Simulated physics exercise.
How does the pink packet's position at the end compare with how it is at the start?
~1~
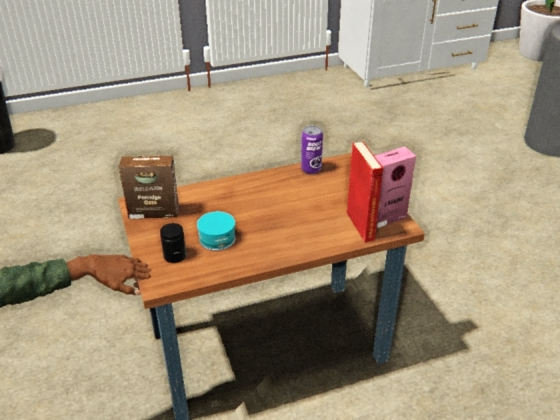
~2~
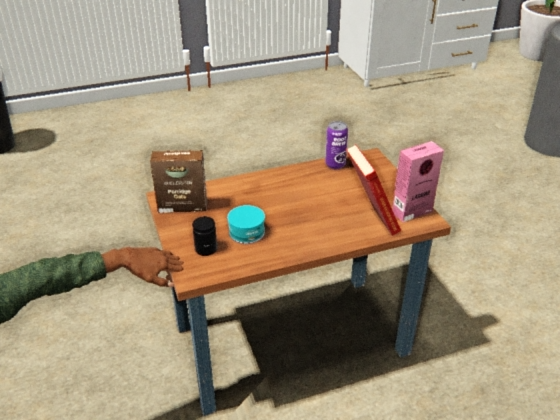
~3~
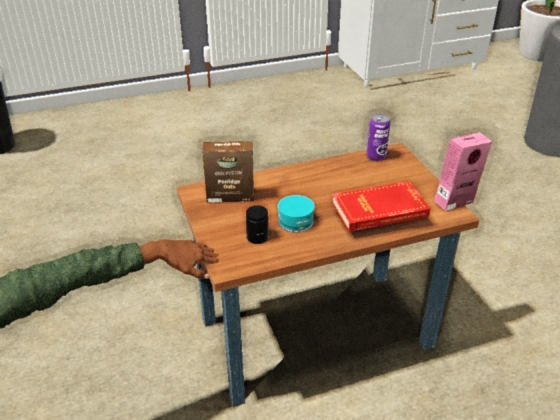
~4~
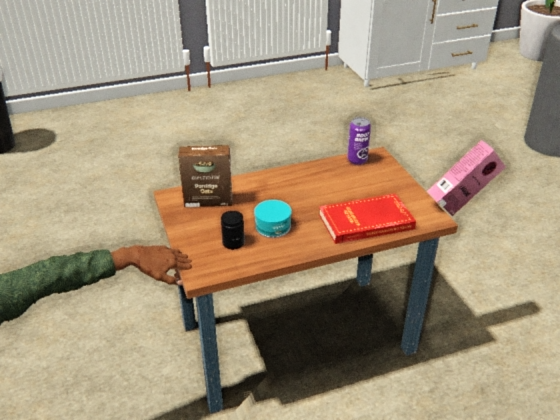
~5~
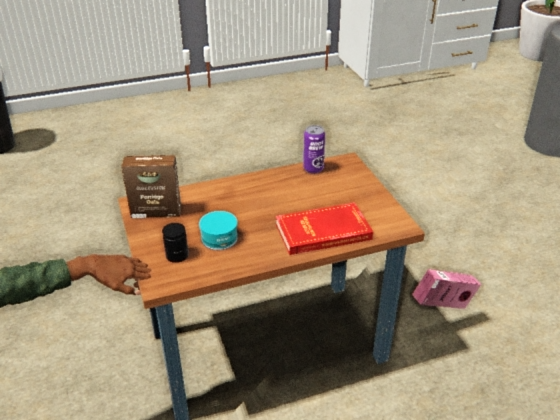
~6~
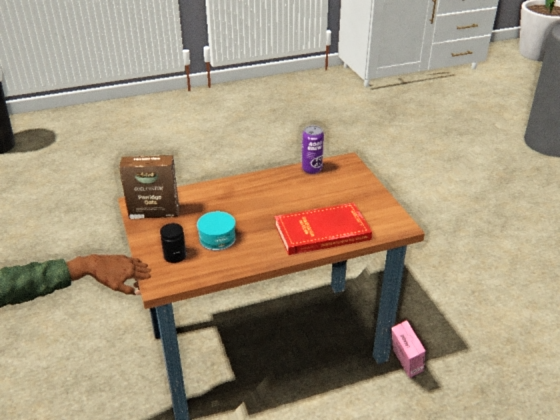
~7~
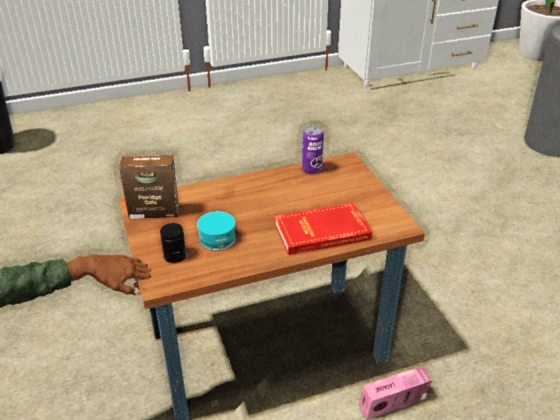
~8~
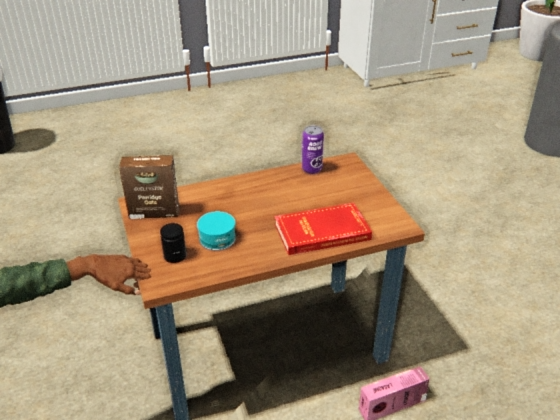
At the start the pink packet stands upright on the table, and at the end it lies on its side on the floor.
